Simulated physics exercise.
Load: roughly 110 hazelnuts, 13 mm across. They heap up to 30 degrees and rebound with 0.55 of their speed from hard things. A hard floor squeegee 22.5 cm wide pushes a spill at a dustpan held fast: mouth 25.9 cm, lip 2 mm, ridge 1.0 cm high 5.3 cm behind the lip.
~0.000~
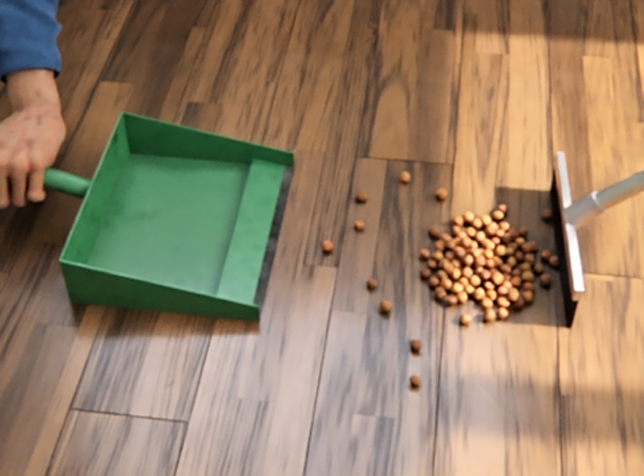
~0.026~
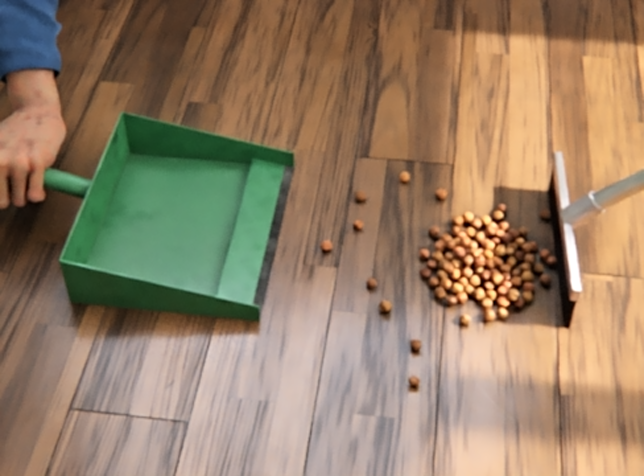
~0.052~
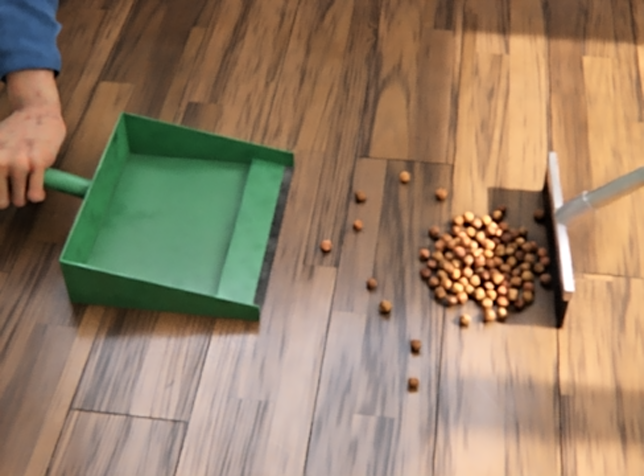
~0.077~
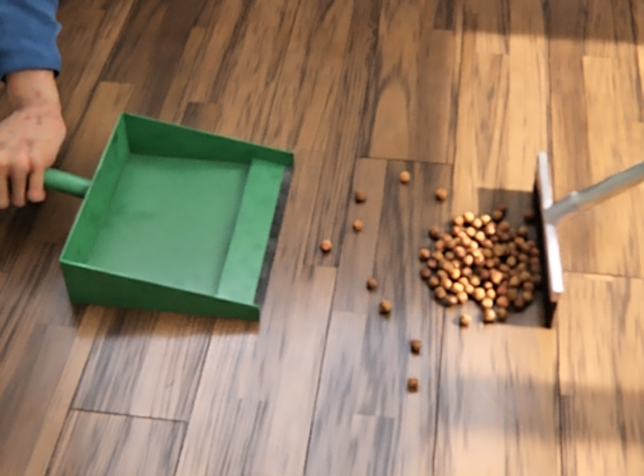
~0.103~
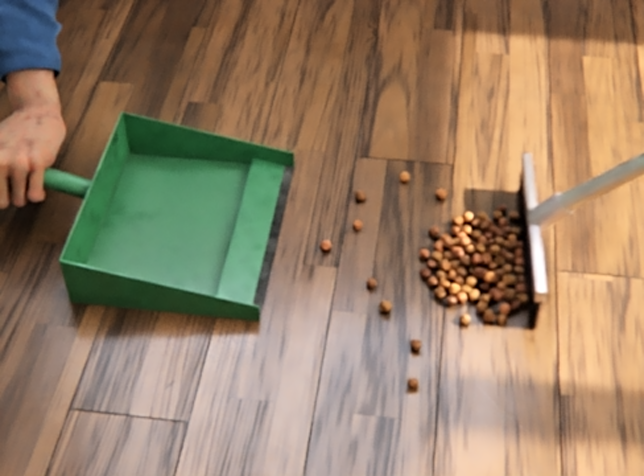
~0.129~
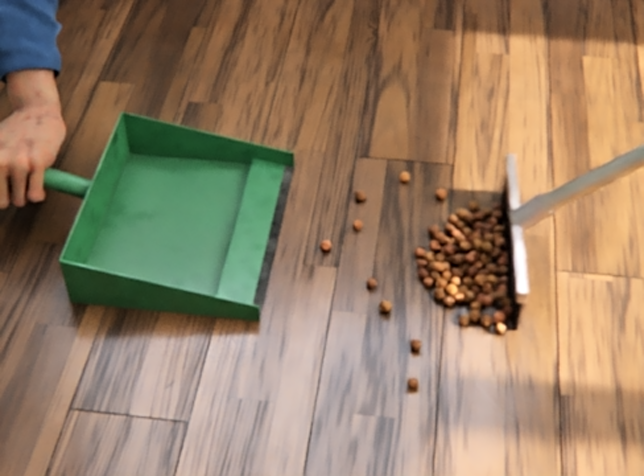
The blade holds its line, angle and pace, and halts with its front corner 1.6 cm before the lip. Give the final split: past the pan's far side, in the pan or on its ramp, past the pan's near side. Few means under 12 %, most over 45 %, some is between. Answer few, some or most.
Past the pan's far side: Few; in the pan or on its ramp: Most; past the pan's near side: Some.
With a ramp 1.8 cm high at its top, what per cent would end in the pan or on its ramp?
It would be near 40 per cent.
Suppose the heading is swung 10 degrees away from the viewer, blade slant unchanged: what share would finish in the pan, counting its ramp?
Then about 50 per cent.
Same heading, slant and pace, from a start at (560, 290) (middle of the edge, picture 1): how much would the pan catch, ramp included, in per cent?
Some 35 per cent.
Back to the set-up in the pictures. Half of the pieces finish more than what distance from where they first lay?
About 30 cm.
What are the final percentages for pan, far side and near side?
Far side 5, pan 50, near side 15.
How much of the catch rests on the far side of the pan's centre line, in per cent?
About 40 per cent.
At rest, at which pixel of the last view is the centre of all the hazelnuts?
Around (255, 246).
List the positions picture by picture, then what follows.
The first picture shows blade from (577, 295) to (559, 161), moved 0.0 cm, 0 of the pieces shifted so far; middle of the pieces at (481, 264); pan at (174, 229).
The second picture shows blade from (575, 295) to (557, 161), moved 0.3 cm, 0 of the pieces shifted so far; middle of the pieces at (481, 264).
The third picture shows blade from (568, 295) to (550, 162), moved 1.0 cm, 3 of the pieces shifted so far; middle of the pieces at (481, 264).
The fourth picture shows blade from (556, 295) to (540, 162), moved 2.3 cm, 11 of the pieces shifted so far; middle of the pieces at (480, 264).
The fifth picture shows blade from (540, 296) to (526, 163), moved 4.1 cm, 61 of the pieces shifted so far; middle of the pieces at (476, 262).
The sixth picture shows blade from (521, 297) to (510, 163), moved 6.1 cm, 95 of the pieces shifted so far; middle of the pieces at (463, 259); pan at (174, 229). The blade's pace is about 0.77 m/s, heading 11 degrees towards the viewer's side.
After 0.30 s, middle of the blade 15 cm from the lip; 0 % over the lip, far side 0 %, near side 10 %.
After 0.42 s, middle of the blade 6 cm from the lip; 5 % over the lip, far side 5 %, near side 15 %.
After 0.66 s, middle of the blade 2 cm from the lip; 60 % over the lip, far side 5 %, near side 15 %.
In the end, at 1.5 s, far side 5 %, pan 50 %, near side 15 %, in front of the lip or behind the blade 30 %.
